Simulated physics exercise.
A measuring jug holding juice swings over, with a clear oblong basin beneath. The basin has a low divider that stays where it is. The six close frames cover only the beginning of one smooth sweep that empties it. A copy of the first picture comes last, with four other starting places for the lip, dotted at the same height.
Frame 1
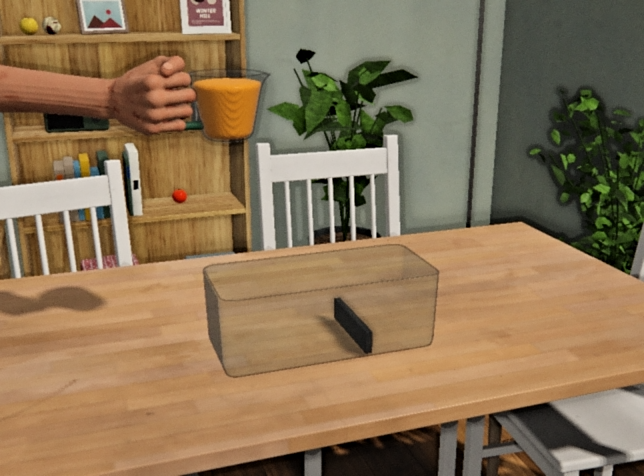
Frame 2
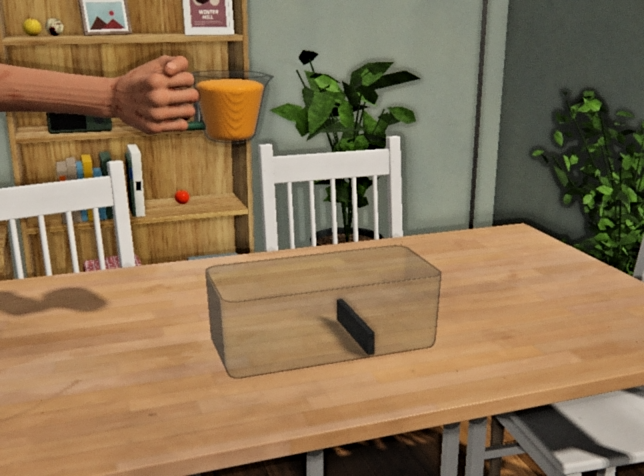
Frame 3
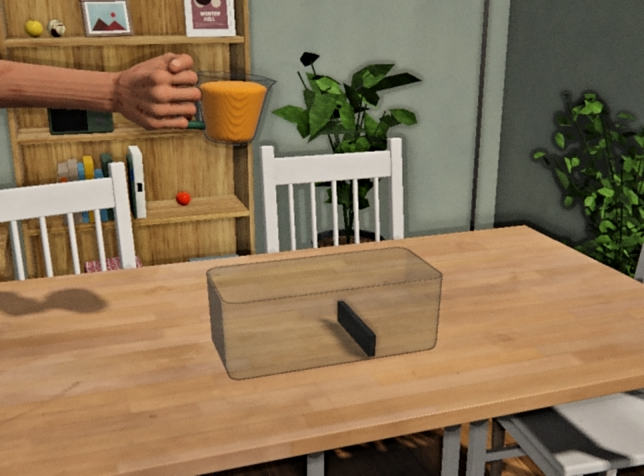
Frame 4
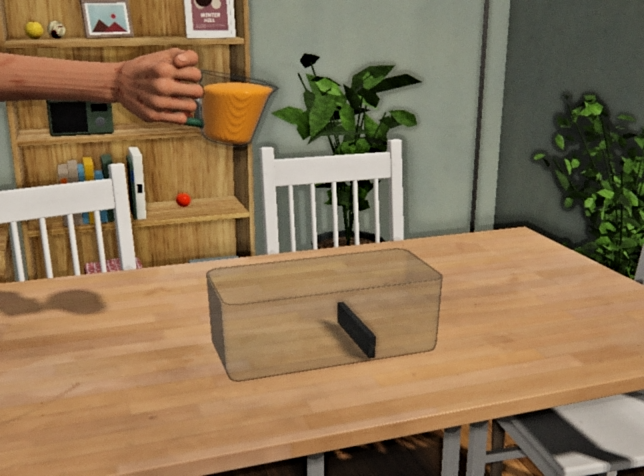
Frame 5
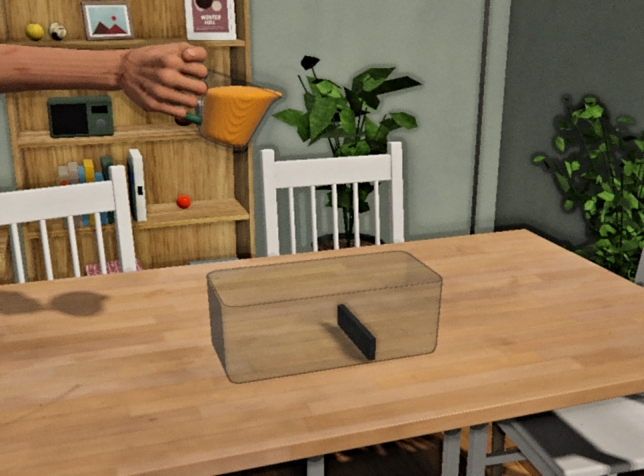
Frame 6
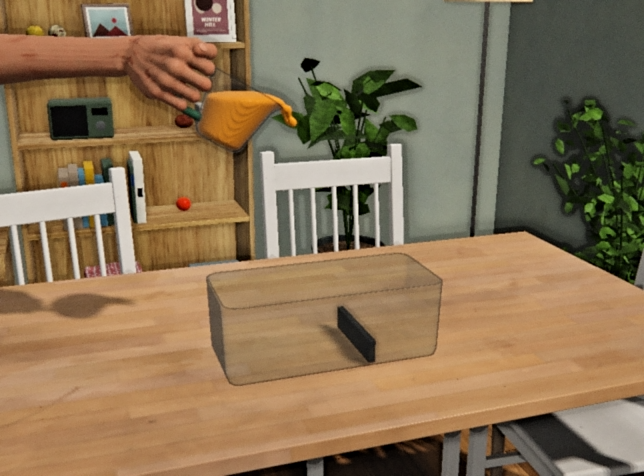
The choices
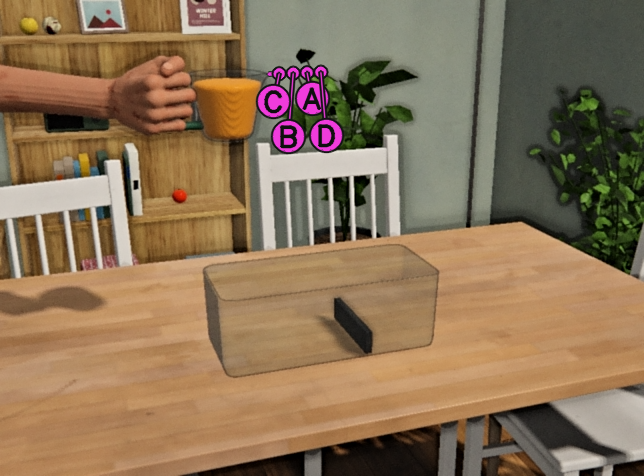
A hand holding a jug of orange juice above a clear basin on a wooden table, tilting it rightward until juice crosses the lip.
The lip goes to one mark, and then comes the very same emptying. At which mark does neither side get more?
B works best here.
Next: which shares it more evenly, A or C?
That is place A.
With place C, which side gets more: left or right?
The left one.
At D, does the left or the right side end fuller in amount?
The right side.
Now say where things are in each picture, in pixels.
Upright, lip at (269, 74); basin from (224, 376) to (432, 343); top of the wall at (352, 314); nothing has left yet, in the first frame.
Upright, lip at (272, 76); nothing has left yet, in the second frame.
Tipped about 5°, lip at (275, 81); nothing has left yet, in the third frame.
Tipped about 12°, lip at (278, 87); nothing has left yet, in the fourth frame.
Tipped about 20°, lip at (281, 97); nothing has left yet, in the fifth frame.
Tipped about 31°, lip at (282, 108); juice is over the lip, down to (292, 124), in the sixth frame.
On the marked copy, A at (307, 72); B at (293, 73); C at (279, 73); D at (320, 72).
With A, about 25 % ends left of the wall and 72 % right of it; 4 % is lost outside.
With B, about 55 % ends left of the wall and 42 % right of it; 3 % is lost outside.
With C, about 85 % ends left of the wall and 9 % right of it; 6 % is lost outside.
With D, about 16 % ends left of the wall and 81 % right of it; 3 % is lost outside.
